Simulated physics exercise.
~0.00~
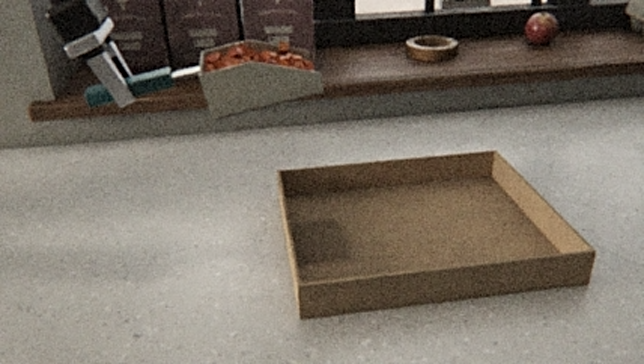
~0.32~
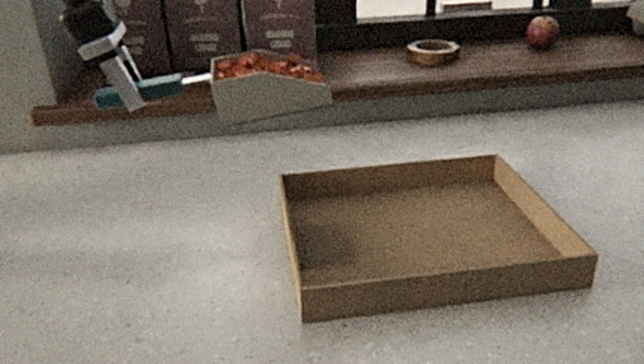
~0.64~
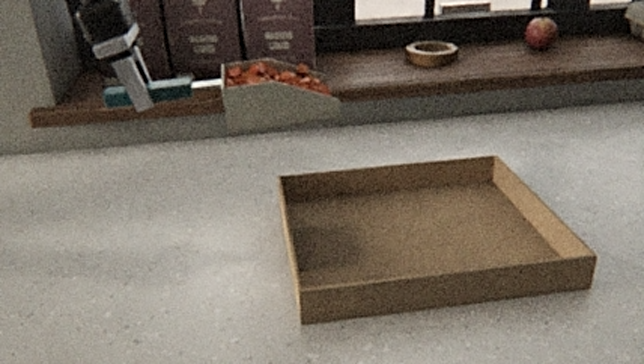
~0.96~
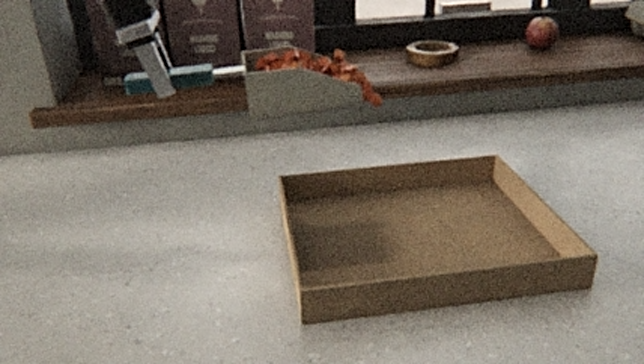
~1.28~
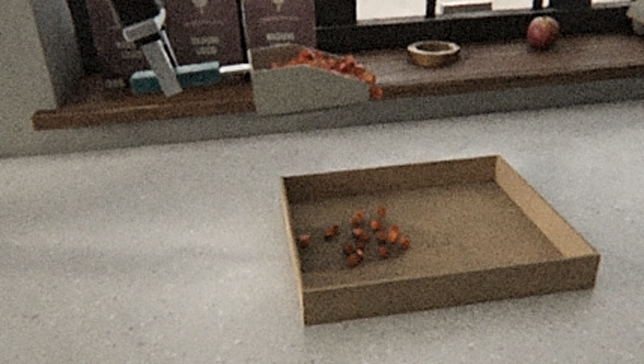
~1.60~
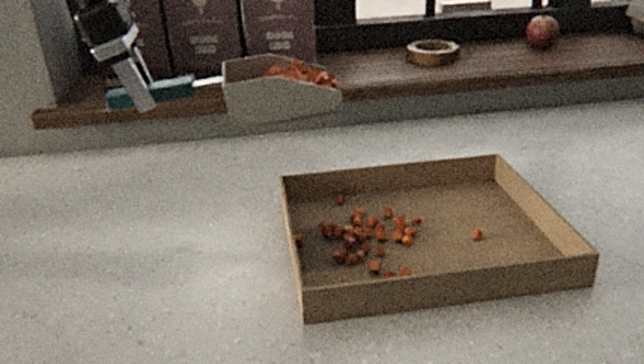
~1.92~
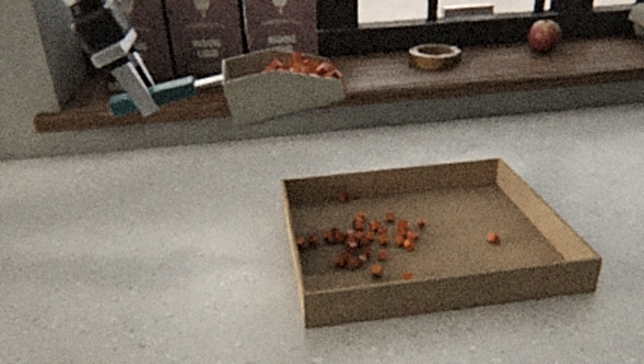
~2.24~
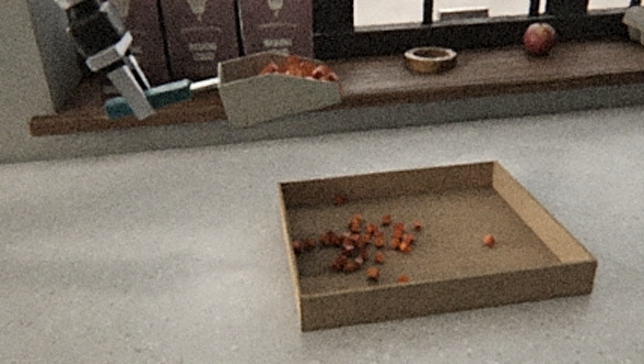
A robot arm at the upper left holds a pale, open-fronted scoop heaped with orange-red vegetable dice, seen from slightly above across a speckled grey counter. Behind it, dark boxes, a tan ring and a red apple sit on a wooden sill by a window, and a shallow brown tray lies empty in front. The arm moves the scoop to the right, and the dice slide toward its open front. Some spill over and drop into the tray. The scoop draws back left, tilting backward, and stops with most dice still aboard, leaving a small scatter in the tray.
